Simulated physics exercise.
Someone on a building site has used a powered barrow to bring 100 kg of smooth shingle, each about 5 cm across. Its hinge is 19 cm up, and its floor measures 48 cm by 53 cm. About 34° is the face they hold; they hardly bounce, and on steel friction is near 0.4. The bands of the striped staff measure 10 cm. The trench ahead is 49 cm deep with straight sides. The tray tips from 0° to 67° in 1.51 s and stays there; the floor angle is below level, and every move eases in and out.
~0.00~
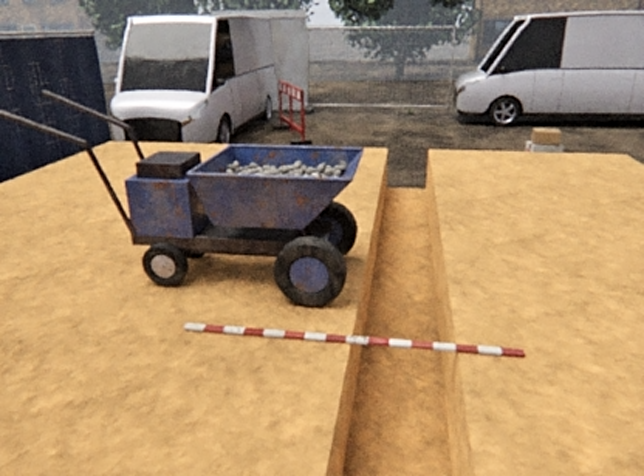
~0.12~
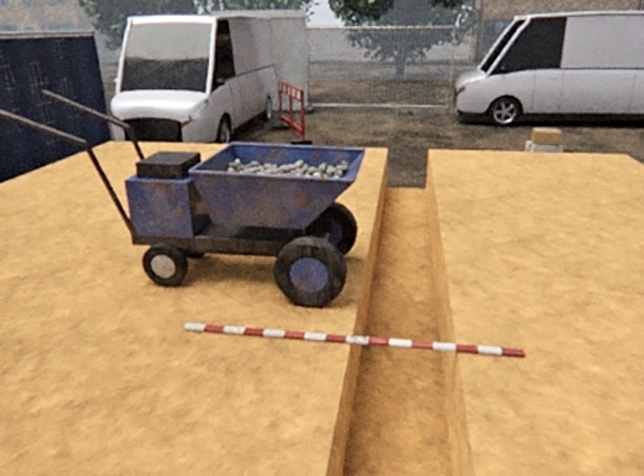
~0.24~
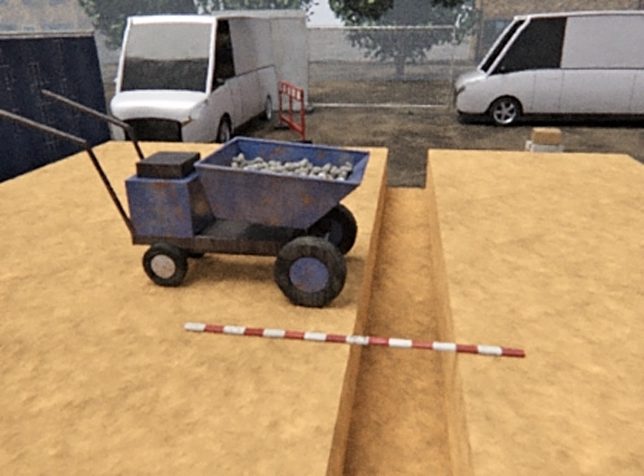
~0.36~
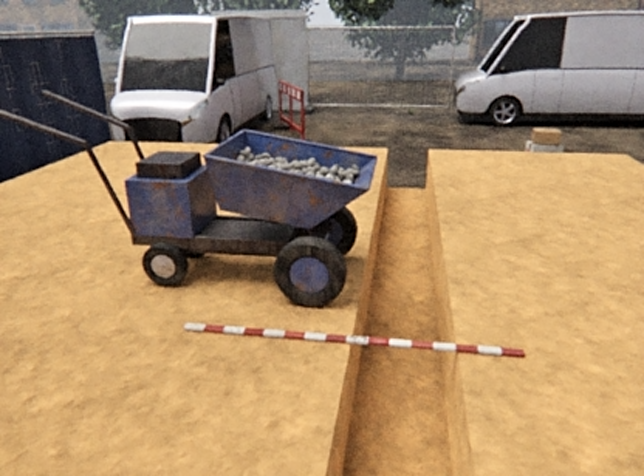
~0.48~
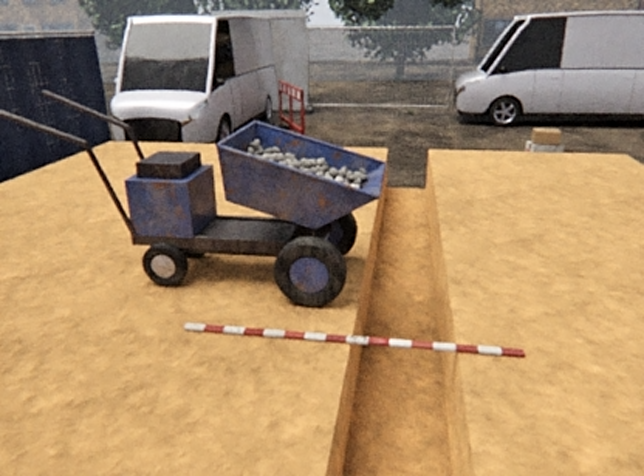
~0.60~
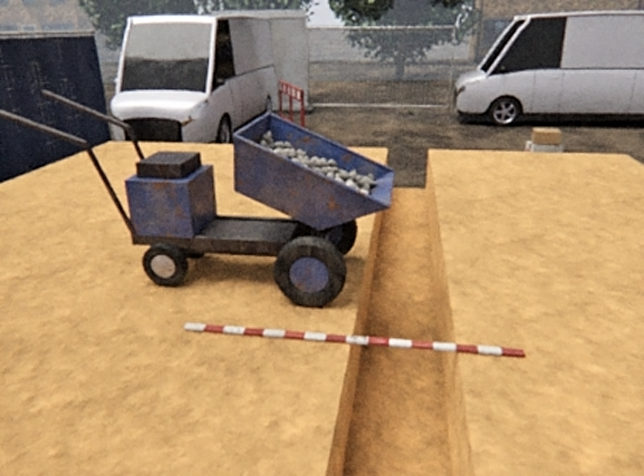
A blue, rust-marked powered barrow loaded with grey stones stands left of centre on a sandy-coloured building-site surface, seen from slightly above and side-on. A straight trench runs beside it, crossed by a red-and-white striped staff, with white vans, a fence, trees and a small red barrier behind. The barrow's tray tilts steadily down to the right, its rear lifting, while the wheels and camera stay still.
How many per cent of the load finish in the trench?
About 50 per cent.
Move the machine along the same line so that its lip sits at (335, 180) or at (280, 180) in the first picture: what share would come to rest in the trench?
It'd be around 85 per cent and after that around 100 per cent.
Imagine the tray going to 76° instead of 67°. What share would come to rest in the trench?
It would come to about 60 percent.
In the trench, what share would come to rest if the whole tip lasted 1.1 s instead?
It would be near 50 per cent.
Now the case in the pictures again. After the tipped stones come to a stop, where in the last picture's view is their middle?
Roughly at pixel (440, 344).
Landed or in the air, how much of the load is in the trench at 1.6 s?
Roughly 25% by that time.
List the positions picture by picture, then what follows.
In the first picture, lip at (352, 180), floor tilted 0°, highest stones at (311, 170).
In the second picture, lip at (354, 181), floor tilted 1°, highest stones at (302, 169); the stones move at 0.1 m/s on average.
In the third picture, lip at (360, 184), floor tilted 5°, highest stones at (263, 164); the stones move at 0.3 m/s on average.
In the fourth picture, the tray is at 10°, its lip at (369, 189); the top of the load is at (254, 159); the stones move at 0.4 m/s on average.
In the fifth picture, lip at (379, 197), floor tilted 16°, highest stones at (260, 151); the stones move at 0.5 m/s on average.
In the sixth picture, lip at (390, 207), floor tilted 23°, highest stones at (271, 143); the stones move at 0.5 m/s on average.
After 1.1 s the floor is at 56°; 100 % in the tray; the foremost stones are at (418, 238).
After 1.6 s the floor is at 67°; 47 % in the tray, 23 % in the trench, 31 % past the trench; the foremost stones are at (521, 291).
After 2.0 s the floor is at 67°; 14 % in the tray, 37 % in the trench, 49 % past the trench; the foremost stones are at (604, 296).
After 3.9 s the floor is at 67°; 0 % in the tray, 50 % in the trench, 50 % past the trench; the foremost stones are past the picture's edge.
